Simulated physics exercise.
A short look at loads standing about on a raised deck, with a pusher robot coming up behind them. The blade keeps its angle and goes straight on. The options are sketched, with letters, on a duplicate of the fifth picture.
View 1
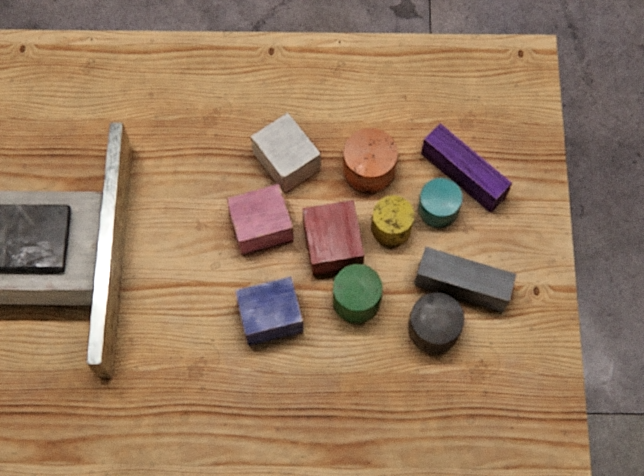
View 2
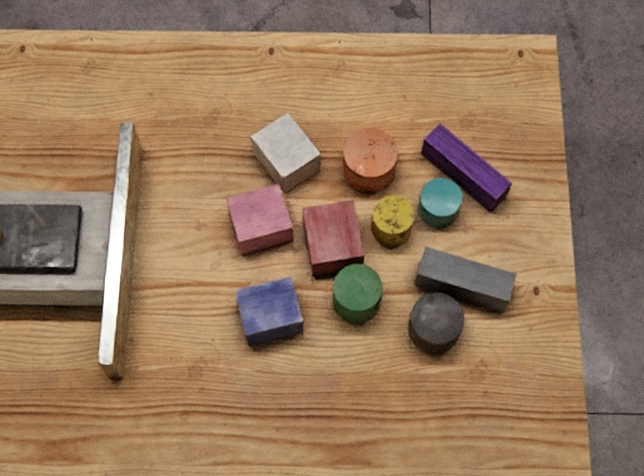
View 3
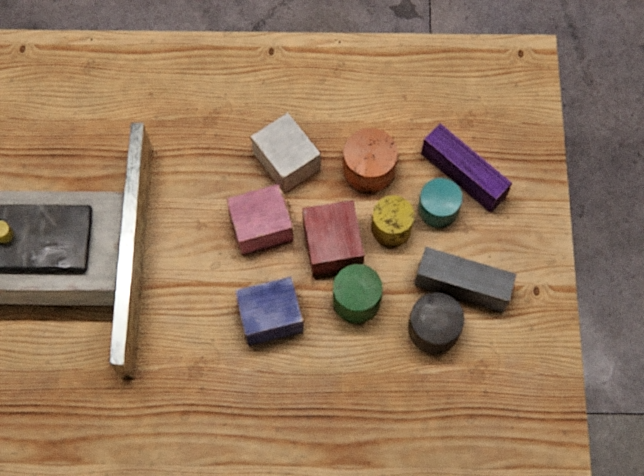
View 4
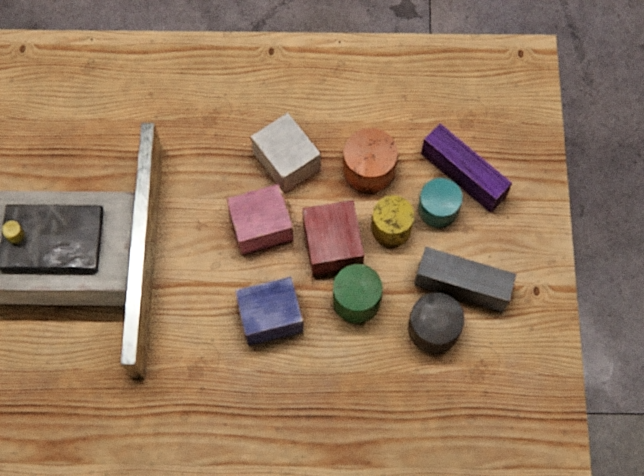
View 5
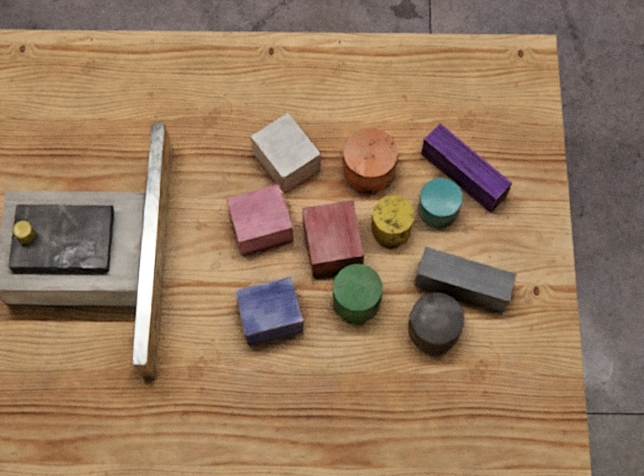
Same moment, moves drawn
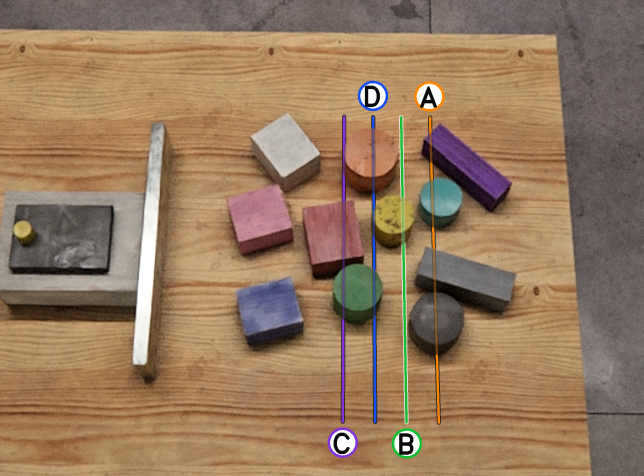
A flat metal pusher plate on a grey machine slides slowly a short way to the right across a wooden surface, and a small yellow knob on its dark top comes into view at the left. The colourful blocks and round pieces on the right stay still, with a gap still between them and the plate.
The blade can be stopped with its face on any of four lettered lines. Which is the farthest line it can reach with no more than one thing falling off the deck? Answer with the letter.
Stop at A.
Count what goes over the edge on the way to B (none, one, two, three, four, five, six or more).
By then, none.
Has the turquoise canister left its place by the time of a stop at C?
Yes.
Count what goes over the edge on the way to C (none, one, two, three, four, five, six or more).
In all, none.
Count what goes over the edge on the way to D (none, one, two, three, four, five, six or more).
In all, none.
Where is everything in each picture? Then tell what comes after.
In the first picture, robot (26, 237); blue crate (270, 311); grey stick (465, 279).
In the second picture, robot (37, 237); yellow canister (392, 221).
In the third picture, robot (48, 237); black canister (436, 323).
In the fourth picture, robot (59, 237); pink crate (261, 219).
In the fifth picture, robot (70, 237); turquoise canister (440, 203); white crate (287, 153); green canister (357, 294).
On the marked copy, A at (434, 262); B at (404, 261); C at (344, 261); D at (374, 261).
With A. Early on, robot (173, 238); white crate (299, 156); blue crate (289, 319).
Further on, robot (277, 240); grey stick (514, 291); turquoise canister (492, 206).
At the end, robot (353, 240); grey stick (576, 307); yellow canister (564, 240); none fallen.
As for the rest, B is within the limit but short; C is within the limit but short; D is within the limit but short.
